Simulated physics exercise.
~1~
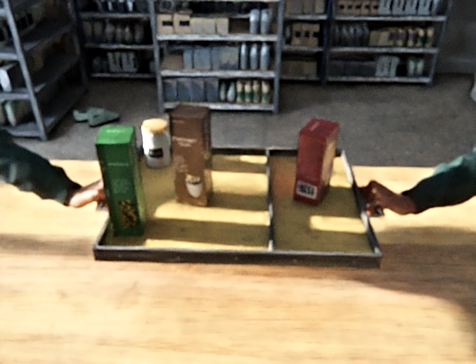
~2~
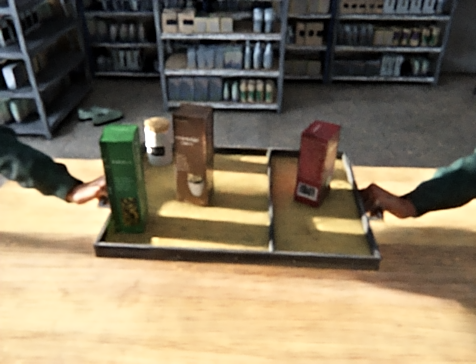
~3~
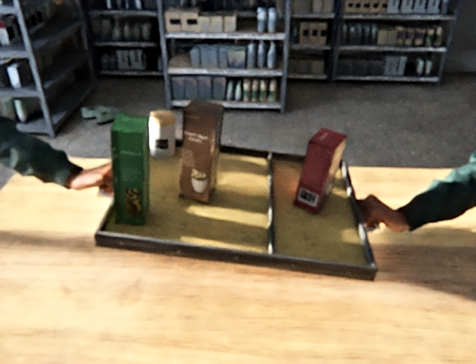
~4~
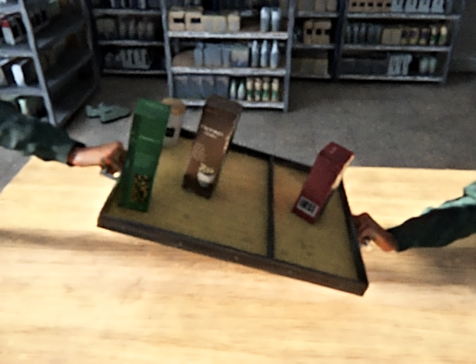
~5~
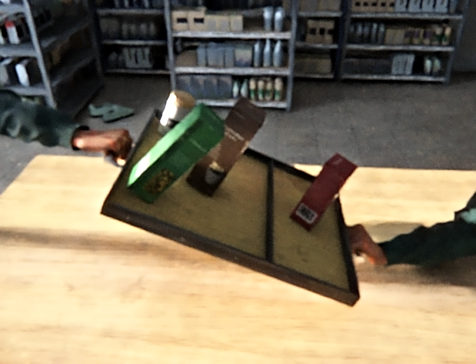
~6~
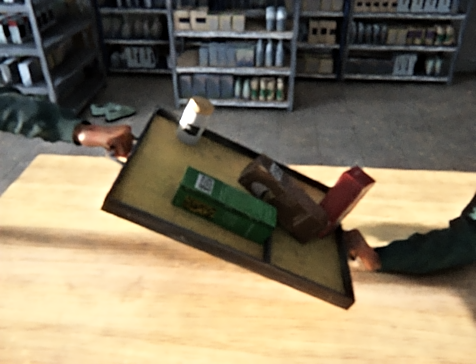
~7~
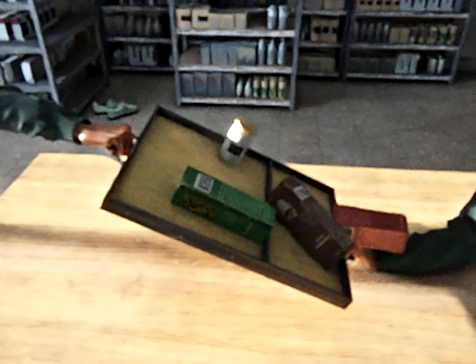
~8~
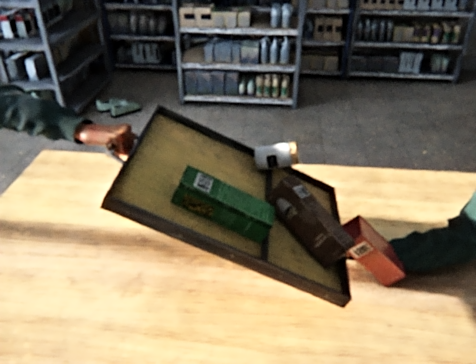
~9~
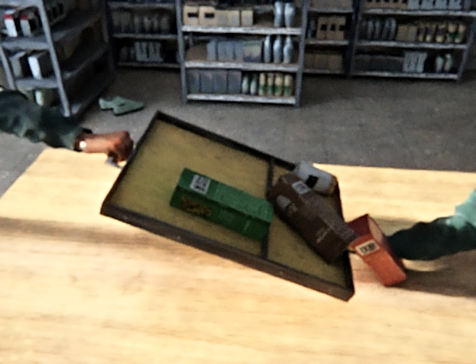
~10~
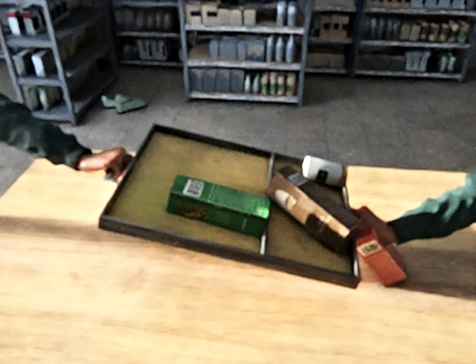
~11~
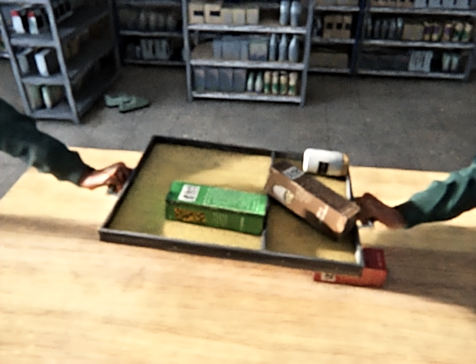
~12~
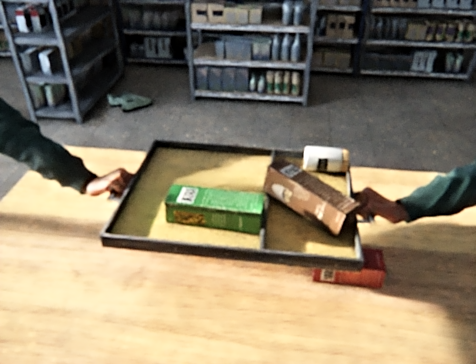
To begin with, two hands hold a divided tray level above a wooden table, with a green carton, a white jar, a brown carton and a red carton standing on it. The hands tip the tray steeply, right edge down, and the objects lean. The green and brown cartons topple and slide right, while the red carton tumbles over the right edge. The white jar then tips over and slides to the right end. The hands level the tray again, leaving the jar and two cartons lying on it, and the red carton on the table beside its near right corner.
